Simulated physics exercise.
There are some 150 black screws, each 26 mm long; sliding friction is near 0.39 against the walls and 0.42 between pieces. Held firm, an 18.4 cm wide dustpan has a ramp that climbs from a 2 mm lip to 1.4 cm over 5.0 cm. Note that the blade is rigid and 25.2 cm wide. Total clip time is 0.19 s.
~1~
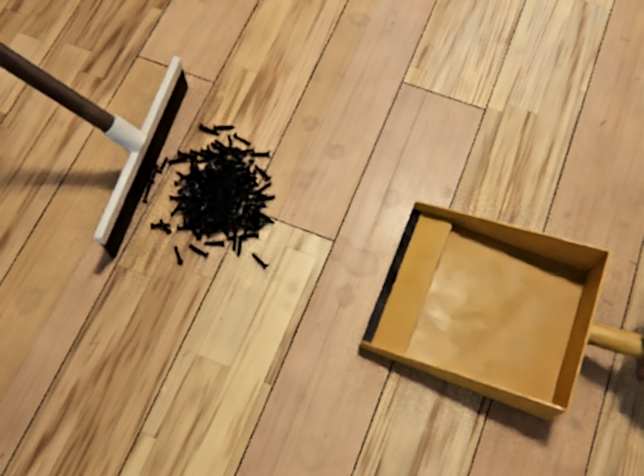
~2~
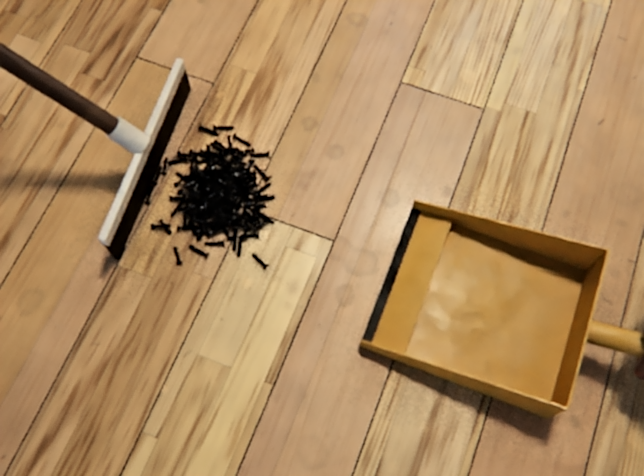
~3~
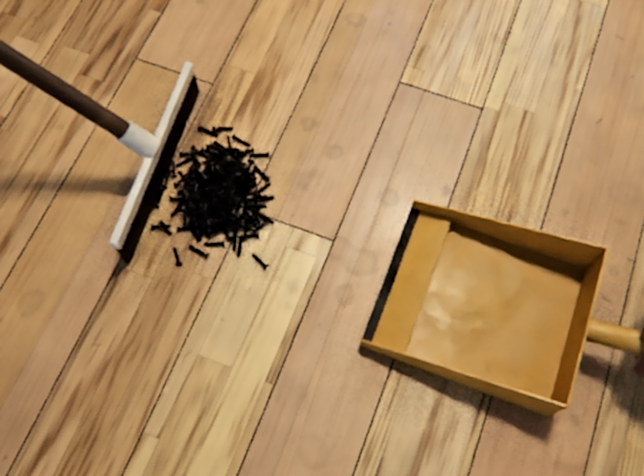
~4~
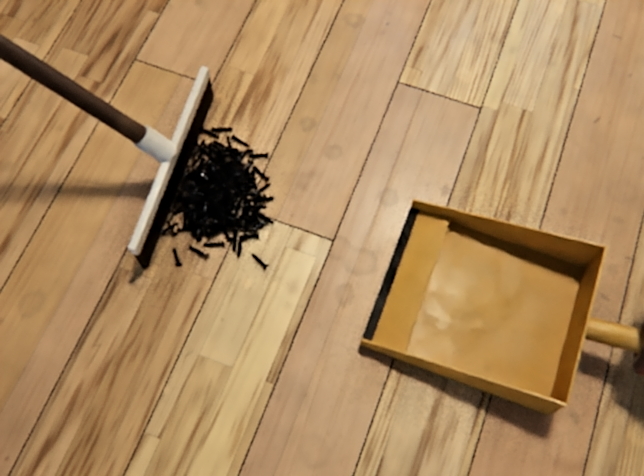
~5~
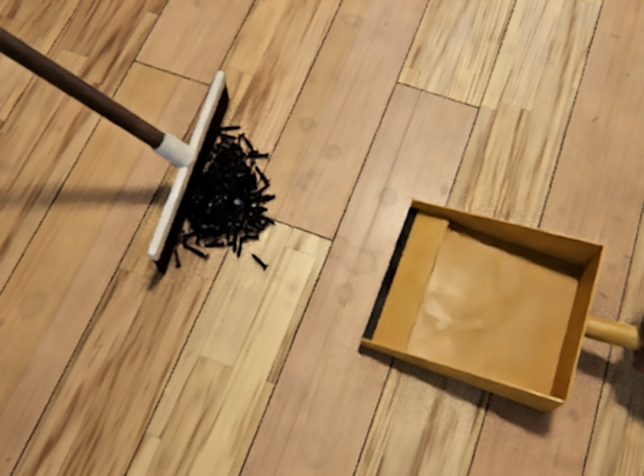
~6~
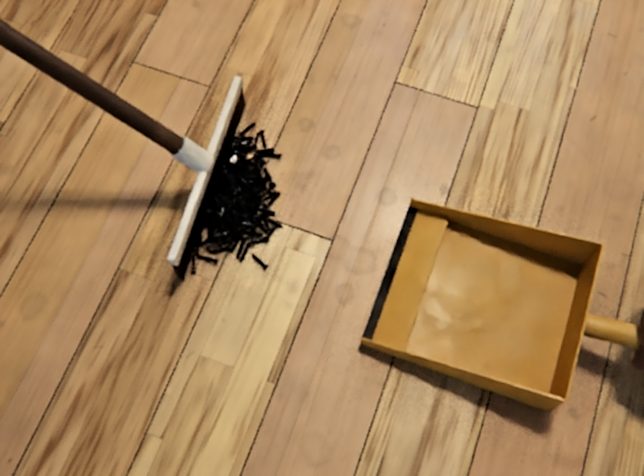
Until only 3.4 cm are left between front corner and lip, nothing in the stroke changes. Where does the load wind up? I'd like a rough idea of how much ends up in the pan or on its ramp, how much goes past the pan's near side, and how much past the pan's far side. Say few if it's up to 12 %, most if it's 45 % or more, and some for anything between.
Here is my call: In the pan or on its ramp some, past the pan's near side few, past the pan's far side some.
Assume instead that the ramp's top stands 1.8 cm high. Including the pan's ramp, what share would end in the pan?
In that case roughly 15 percent.
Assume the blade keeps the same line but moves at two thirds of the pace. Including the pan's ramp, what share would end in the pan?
Share: Near 15 %.
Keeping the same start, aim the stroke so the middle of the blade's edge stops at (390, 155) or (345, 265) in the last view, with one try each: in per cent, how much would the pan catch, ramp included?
Roughly 5 per cent for the first try and 20 per cent for the second.
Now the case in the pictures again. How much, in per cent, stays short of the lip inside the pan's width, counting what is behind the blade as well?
60 %.
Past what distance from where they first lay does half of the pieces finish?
22 cm or thereabouts.
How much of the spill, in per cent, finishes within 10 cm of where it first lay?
Close to 0 per cent of it.
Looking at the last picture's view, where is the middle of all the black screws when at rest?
Look around (388, 233) in the last picture.
Then, 0.17 s after the last picture, middle of the blade 14 cm from the lip; 0 % over the lip, far side 15 %, near side 0 %.
Then, 0.28 s after the last picture, middle of the blade 8 cm from the lip; 0 % over the lip, far side 15 %, near side 0 %.
Then, 0.53 s after the last picture, middle of the blade 5 cm from the lip; 20 % over the lip, far side 20 %, near side 0 %.
In the end, pan 20 %, near side 0 %, far side 20 %, in front of the lip or behind the blade 60 %.
